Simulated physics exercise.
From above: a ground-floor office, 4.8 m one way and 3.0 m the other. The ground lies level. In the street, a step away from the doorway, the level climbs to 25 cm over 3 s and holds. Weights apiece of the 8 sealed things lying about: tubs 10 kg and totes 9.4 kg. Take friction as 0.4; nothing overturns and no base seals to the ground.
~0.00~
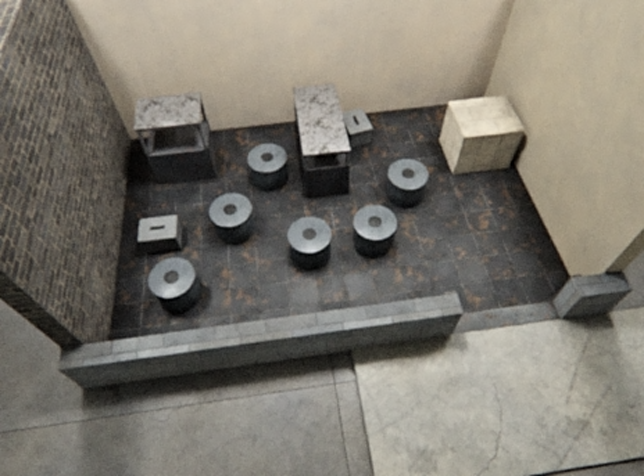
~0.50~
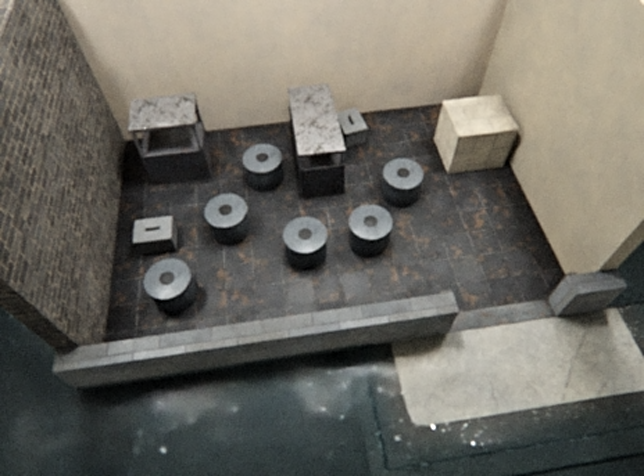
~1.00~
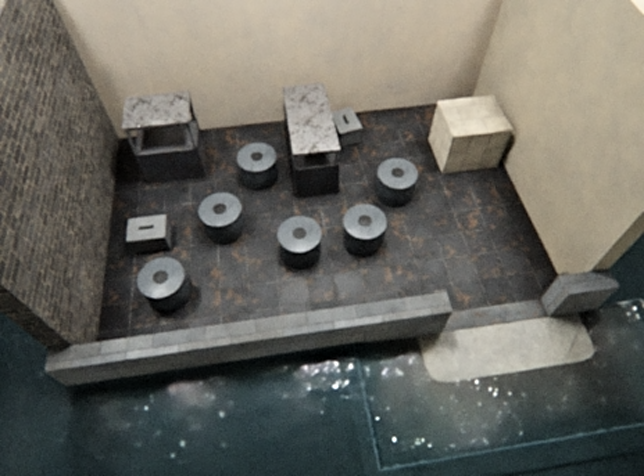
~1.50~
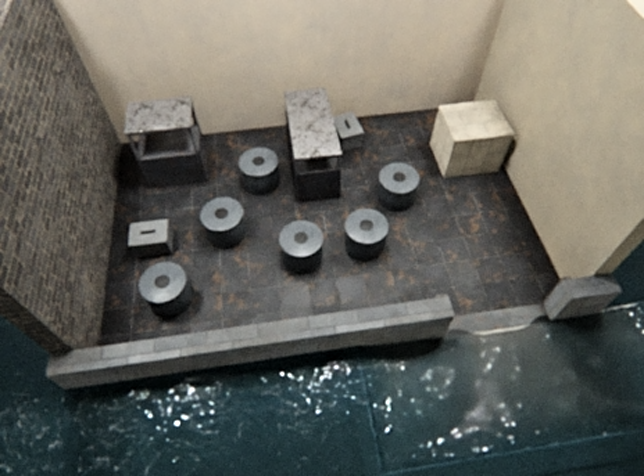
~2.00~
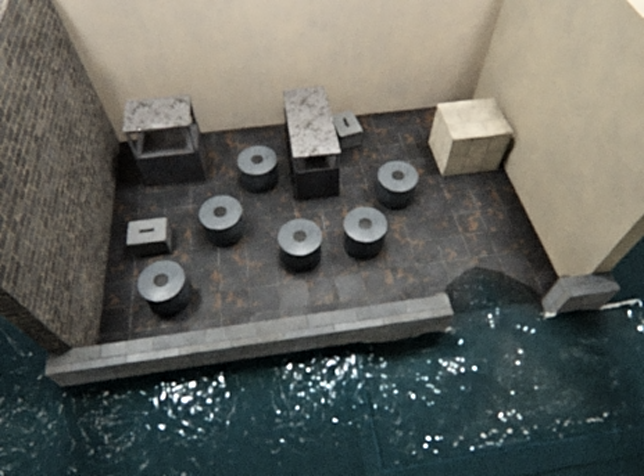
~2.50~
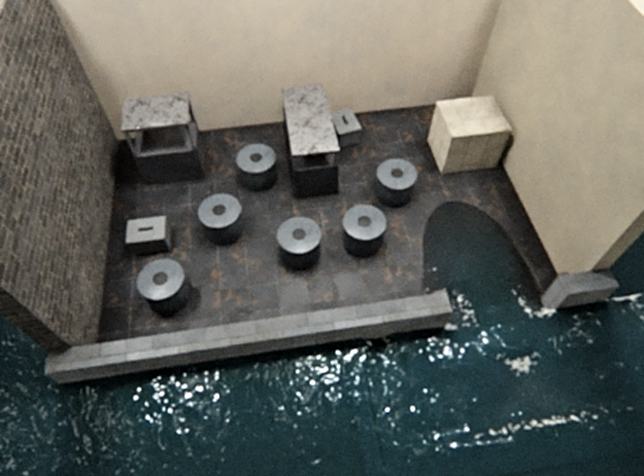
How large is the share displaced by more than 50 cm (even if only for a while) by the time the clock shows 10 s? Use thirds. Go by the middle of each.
Share: From one to two thirds.
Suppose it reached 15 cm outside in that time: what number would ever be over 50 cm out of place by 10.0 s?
In that case 1 of them.
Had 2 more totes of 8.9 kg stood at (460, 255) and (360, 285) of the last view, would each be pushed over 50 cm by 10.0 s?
In turn: More, less.
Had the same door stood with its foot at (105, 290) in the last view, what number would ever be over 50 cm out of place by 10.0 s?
In that case 7 of them.
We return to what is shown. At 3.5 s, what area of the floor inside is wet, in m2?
About 4.0 m2.
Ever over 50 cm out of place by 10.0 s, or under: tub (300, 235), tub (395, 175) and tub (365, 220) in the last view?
In turn: More, over, past it.
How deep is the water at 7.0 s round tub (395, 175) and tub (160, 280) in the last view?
Roughly 16 and 1 cm.
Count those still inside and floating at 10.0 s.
I count 4.
After 3.5 s 0 of 8 are over 50 cm from their spots; 0 afloat.
After 4.5 s 1 of 8 are over 50 cm from their spots; 0 afloat.
After 7.0 s 1 of 8 are over 50 cm from their spots; 2 afloat.
After 10.0 s 2 of 8 are over 50 cm from their spots, and 3 have been at some point; 4 afloat.
